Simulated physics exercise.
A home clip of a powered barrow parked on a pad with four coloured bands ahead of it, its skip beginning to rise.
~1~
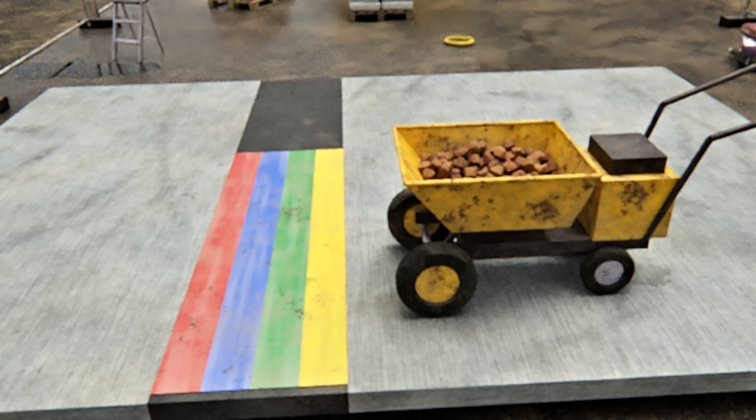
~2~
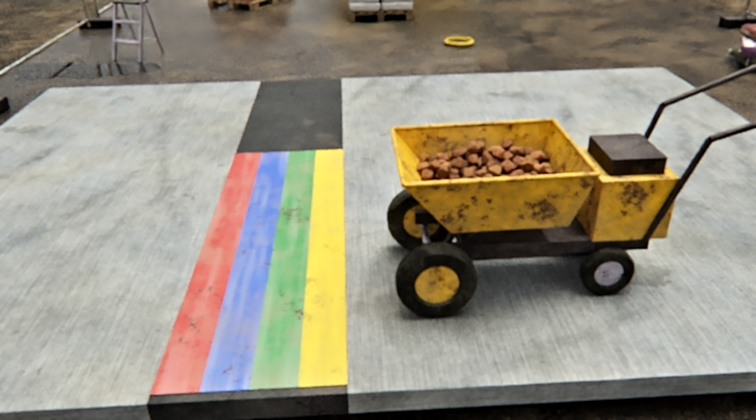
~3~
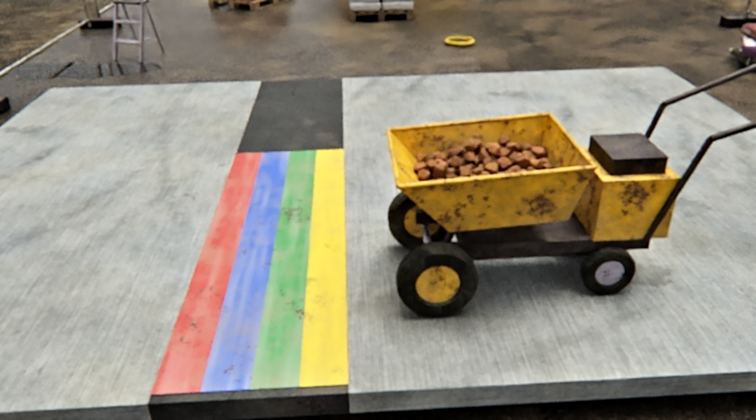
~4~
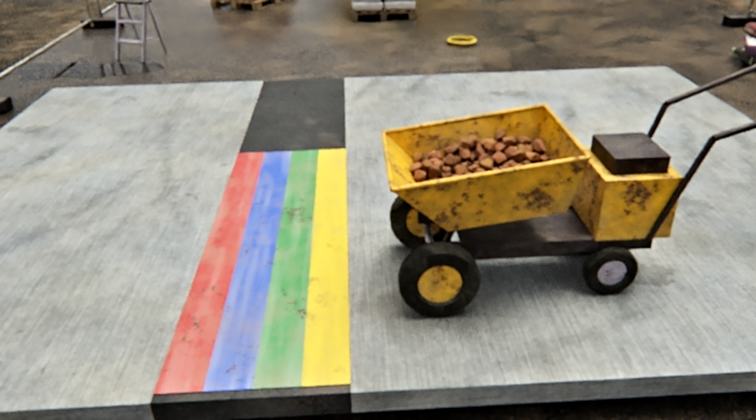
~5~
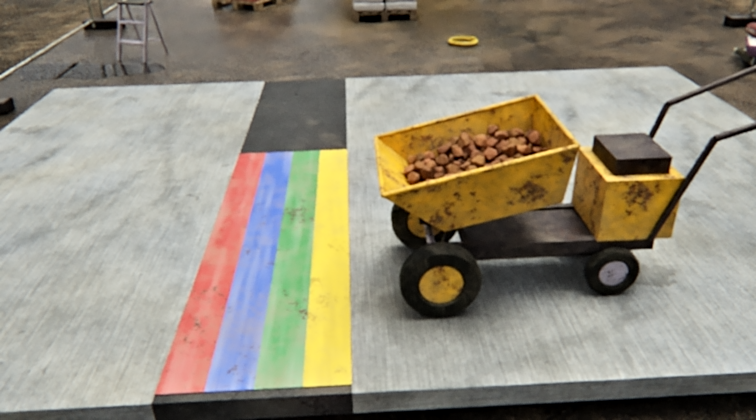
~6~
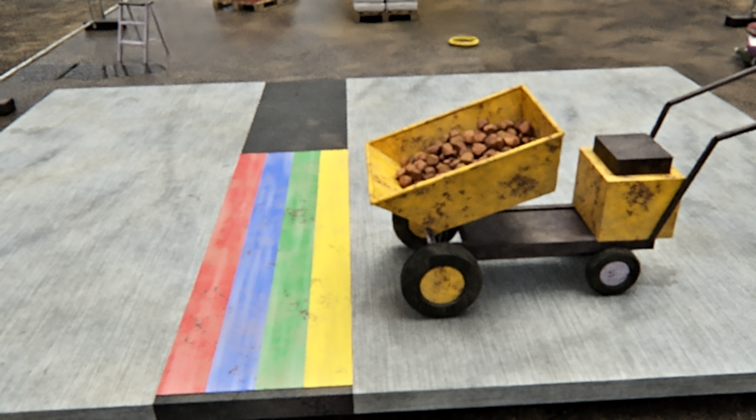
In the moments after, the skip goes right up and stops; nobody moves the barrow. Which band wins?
The green one gets the largest share.
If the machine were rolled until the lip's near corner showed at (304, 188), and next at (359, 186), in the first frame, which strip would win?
In turn: The red strip; the blue one.
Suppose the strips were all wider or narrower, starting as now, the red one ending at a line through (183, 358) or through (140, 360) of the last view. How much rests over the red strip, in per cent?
Near 10 % and 10 %.
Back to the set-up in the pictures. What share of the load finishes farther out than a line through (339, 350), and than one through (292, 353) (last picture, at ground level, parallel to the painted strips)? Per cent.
Near 80 % and 60 %.
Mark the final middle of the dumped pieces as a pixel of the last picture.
Close to (279, 282).
Just after the last frame, skip tipped steeply; every one in the skip.
A moment on, skip tipped right over; roughly two thirds in the skip; about a tenth over the yellow strip; roughly a quarter over the green strip; just a few falling.
Further on, skip tipped right over; roughly a quarter in the skip; about a tenth over the yellow strip; roughly a third over the green strip; roughly a quarter over the blue strip; about a tenth over the red strip; about a tenth off the paint.
When it is over, skip tipped right over; about a tenth in the skip; about a tenth over the yellow strip; roughly a third over the green strip; roughly a quarter over the blue strip; about a tenth over the red strip; about a tenth off the paint.
